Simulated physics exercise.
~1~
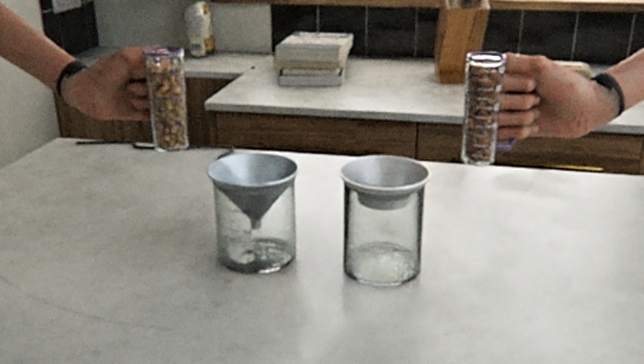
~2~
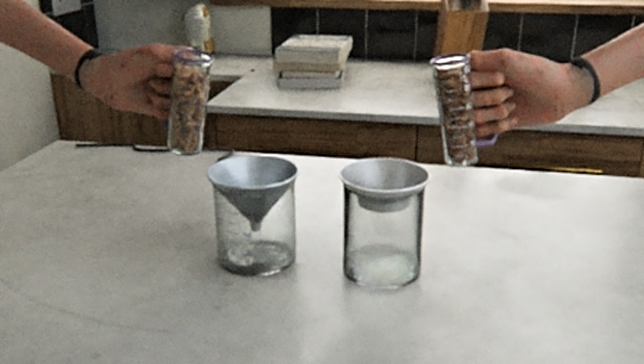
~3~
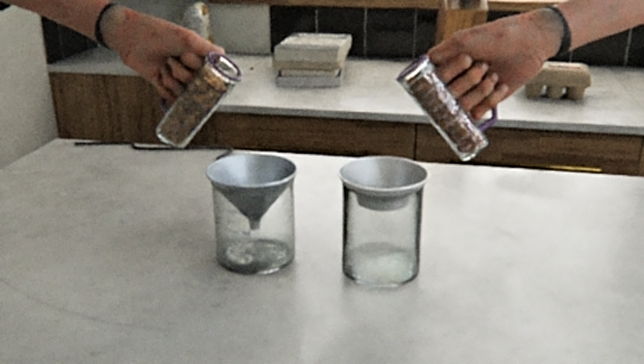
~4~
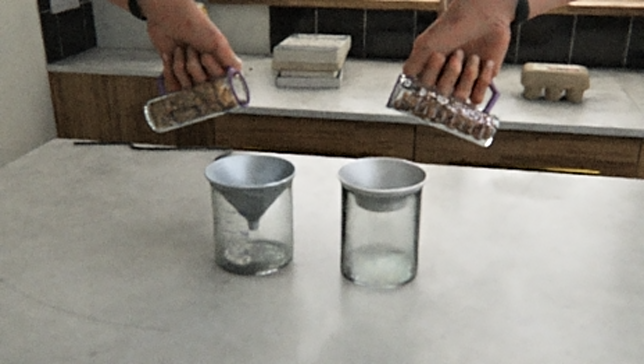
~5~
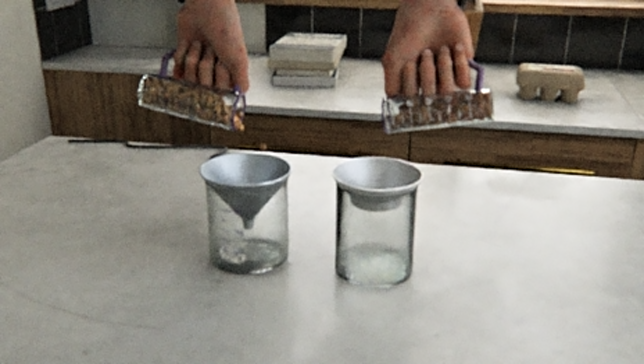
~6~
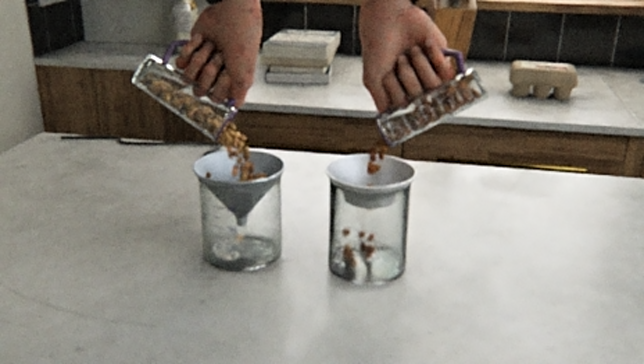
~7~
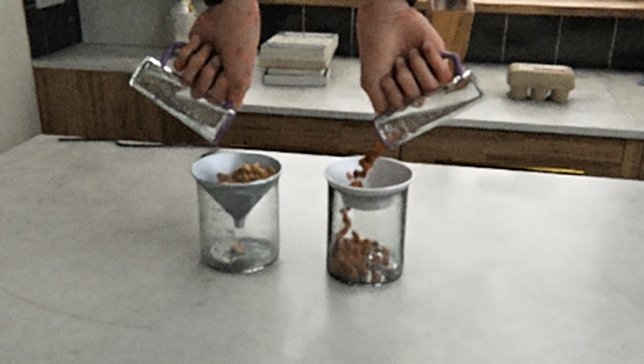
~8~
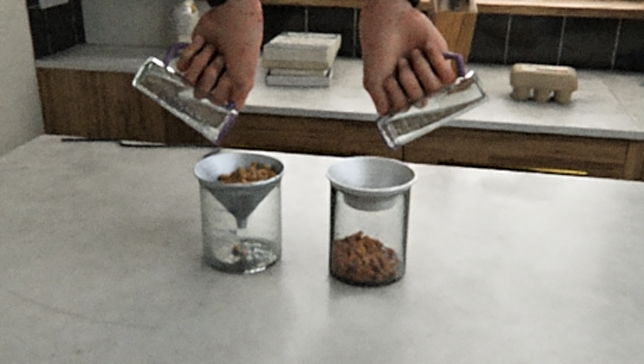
At first, two hands hold clear cups of small brown pieces upright above two glass jars, each topped with a grey funnel. The hands move inward and tip the cups over the funnels, with the pieces still inside. As the cups tilt further, the pieces tumble out on both sides, piling up in the left funnel while those on the right drop through into the jar. Both cups end up tipped and empty. The left funnel is left clogged with a heap, with only a few pieces beneath it, while the right funnel's load rests in its jar.
